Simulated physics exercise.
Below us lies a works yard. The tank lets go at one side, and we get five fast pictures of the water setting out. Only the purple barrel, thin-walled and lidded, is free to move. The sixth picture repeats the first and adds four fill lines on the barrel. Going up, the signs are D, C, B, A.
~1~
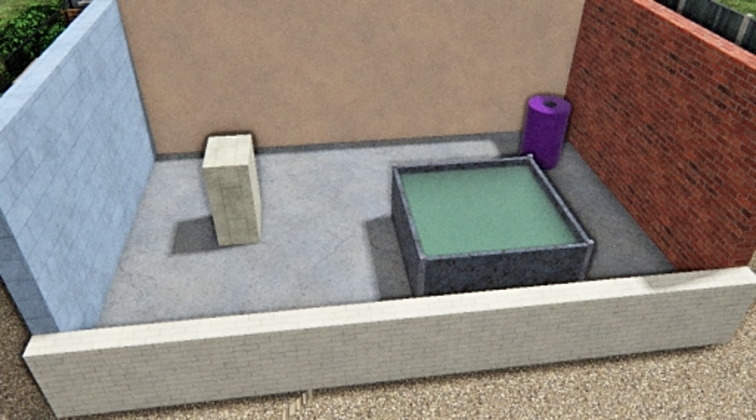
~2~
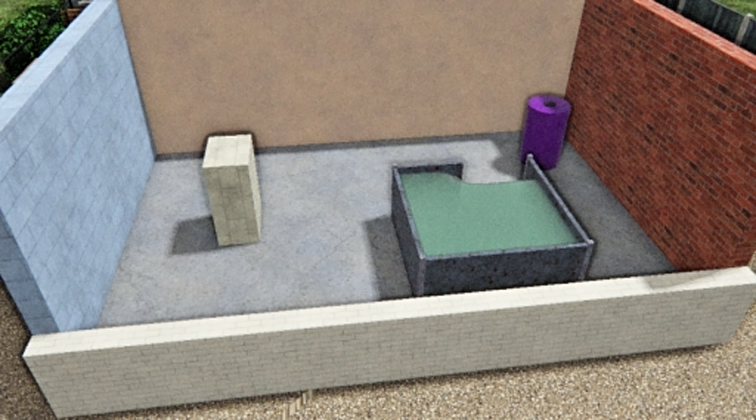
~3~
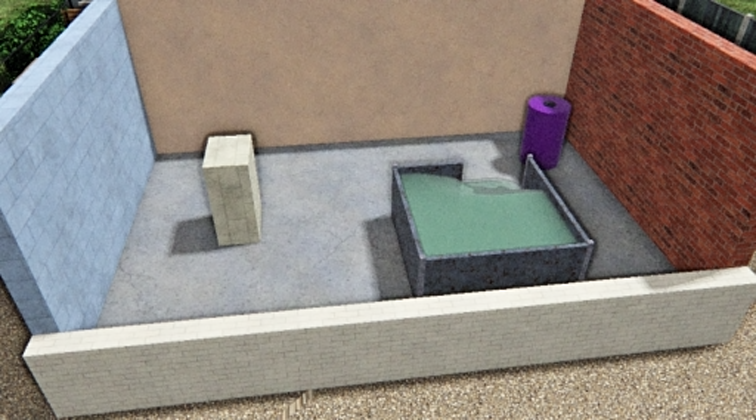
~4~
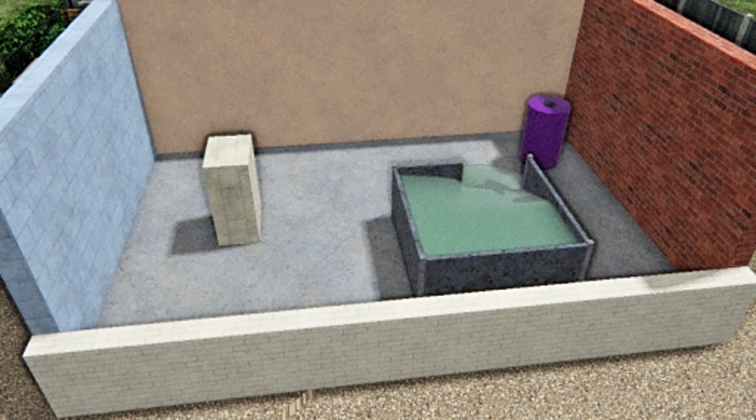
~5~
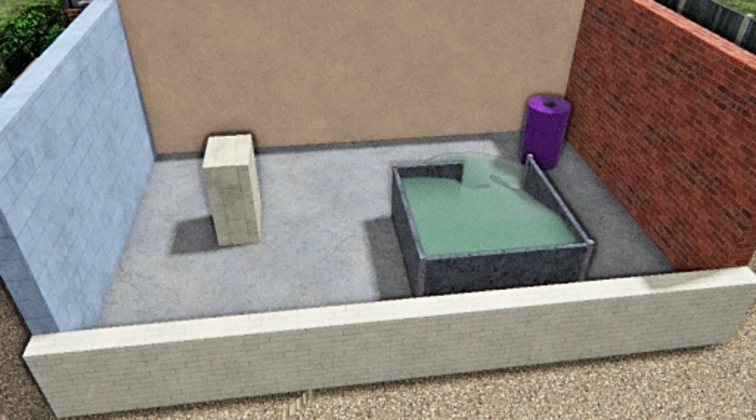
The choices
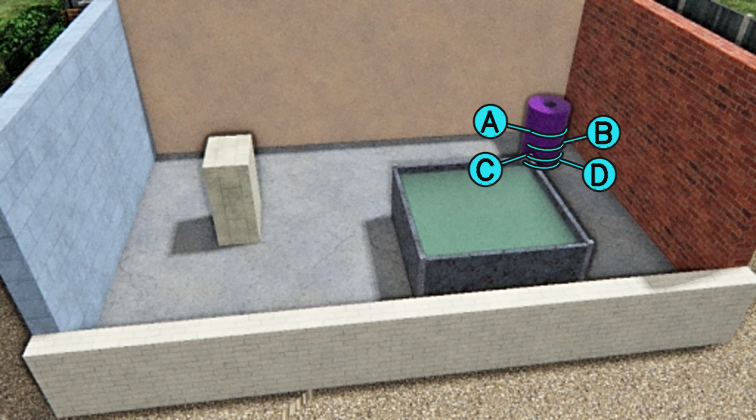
Green water dropping at the back of a dark square tank as its rear side opens, a purple barrel standing still behind.
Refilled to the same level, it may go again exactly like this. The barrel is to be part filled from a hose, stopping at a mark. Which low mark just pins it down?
B is the one.
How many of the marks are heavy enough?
Two.
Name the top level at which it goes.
C it is.
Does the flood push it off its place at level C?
Yes, that goes wrong.
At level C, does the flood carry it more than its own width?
Yes, it does.
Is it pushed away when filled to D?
Yes, it does.
In cyan, A at (553, 136); B at (550, 150); C at (548, 160); D at (546, 167); from the bottom up D, C, B, A.
With A, it does not move.
With B, it does not move.
With C, it is pushed about twice its own width away.
With D, it is pushed about 4 times its own width away.
